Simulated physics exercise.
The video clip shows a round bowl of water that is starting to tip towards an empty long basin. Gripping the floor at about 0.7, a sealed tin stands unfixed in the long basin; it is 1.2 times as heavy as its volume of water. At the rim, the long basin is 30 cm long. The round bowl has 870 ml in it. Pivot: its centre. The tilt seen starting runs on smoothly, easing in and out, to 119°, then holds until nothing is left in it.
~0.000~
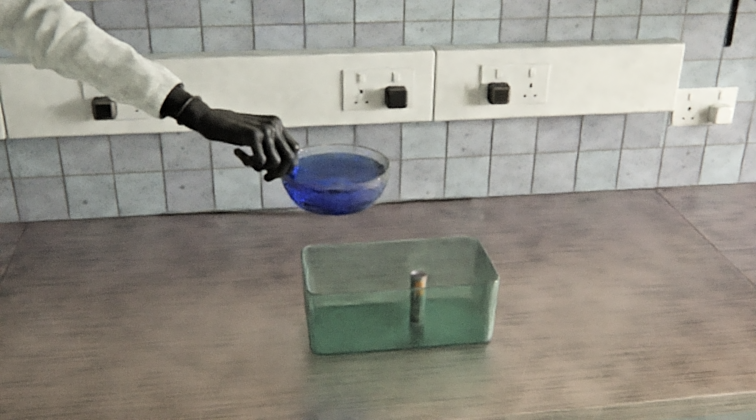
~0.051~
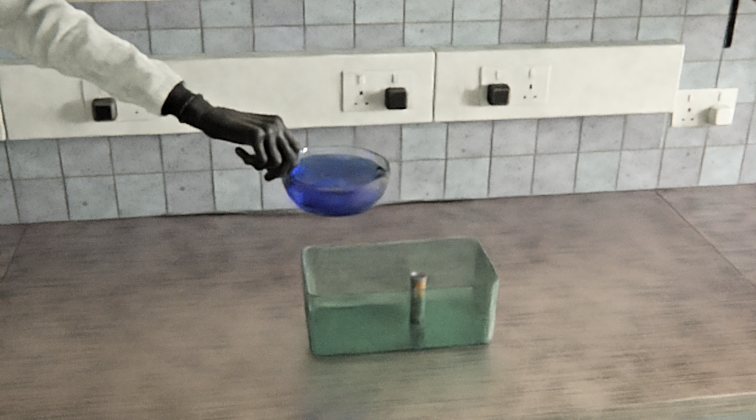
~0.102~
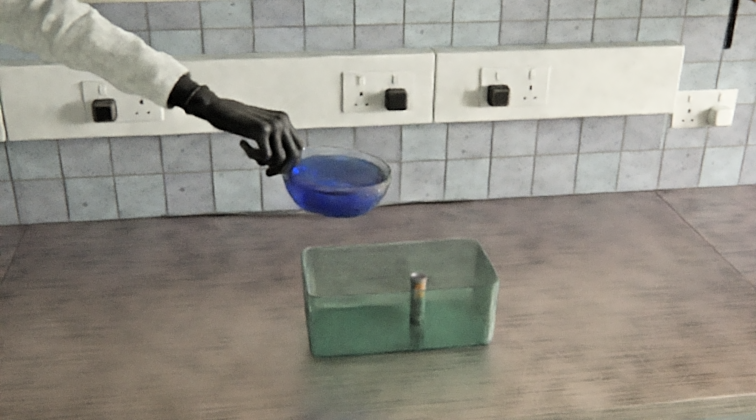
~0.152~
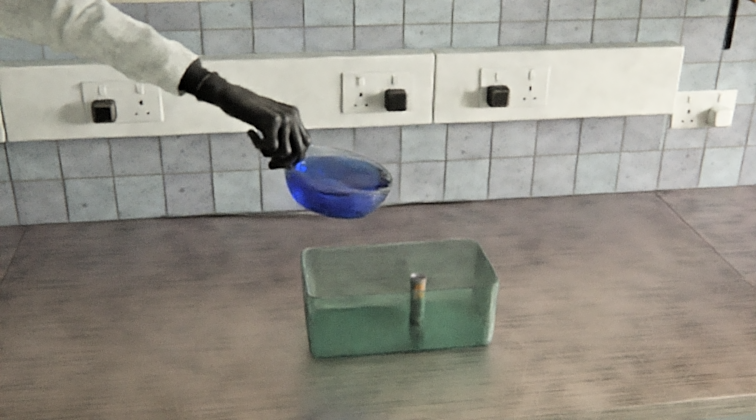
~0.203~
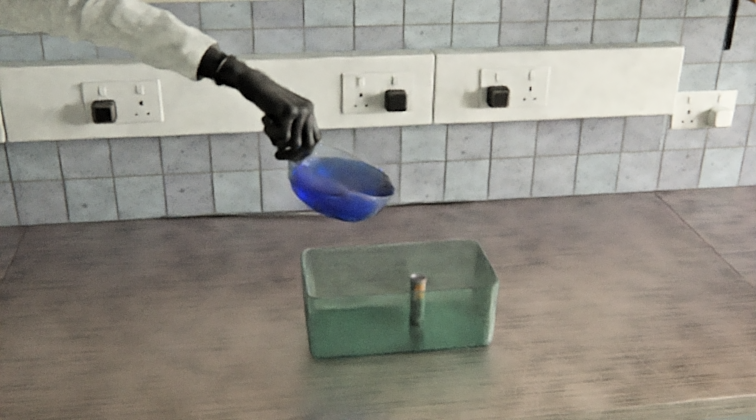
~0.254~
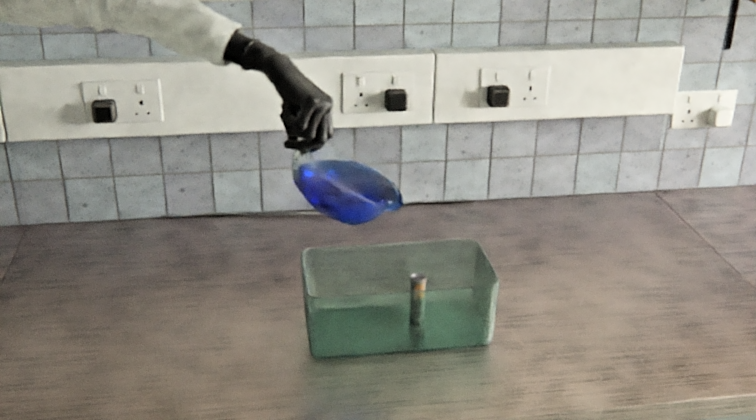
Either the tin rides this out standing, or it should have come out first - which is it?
Most likely it will capsize.
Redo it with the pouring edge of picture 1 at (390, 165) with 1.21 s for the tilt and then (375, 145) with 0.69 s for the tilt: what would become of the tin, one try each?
Try 1: Still standing; try 2: Tipped over.
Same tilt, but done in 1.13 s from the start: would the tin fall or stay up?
The tin stays balanced.
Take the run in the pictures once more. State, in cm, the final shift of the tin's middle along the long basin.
Roughly 6.5 cm.
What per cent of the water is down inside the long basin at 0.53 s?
The basin holds roughly 72 in a hundred parts at that moment.
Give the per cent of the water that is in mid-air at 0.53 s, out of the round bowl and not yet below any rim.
It comes to roughly 24 per cent.
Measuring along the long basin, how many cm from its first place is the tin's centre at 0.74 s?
Around 2 centimetres.
Then, 0.53 s in, the tilt is 106° and 3 per cent is still to pour; the tin stands where it began.
Then, 0.74 s in, the tilt is 119° and 0 per cent is still to pour; the tin leans 15°.
Then, 0.95 s in, the tilt is 119° and 0 per cent is still to pour; the tin leans 21°.
Then, 1.18 s in, the tilt is 119° and 0 per cent is still to pour; the tin lies on its side.
Finally, the tin lies on its side.
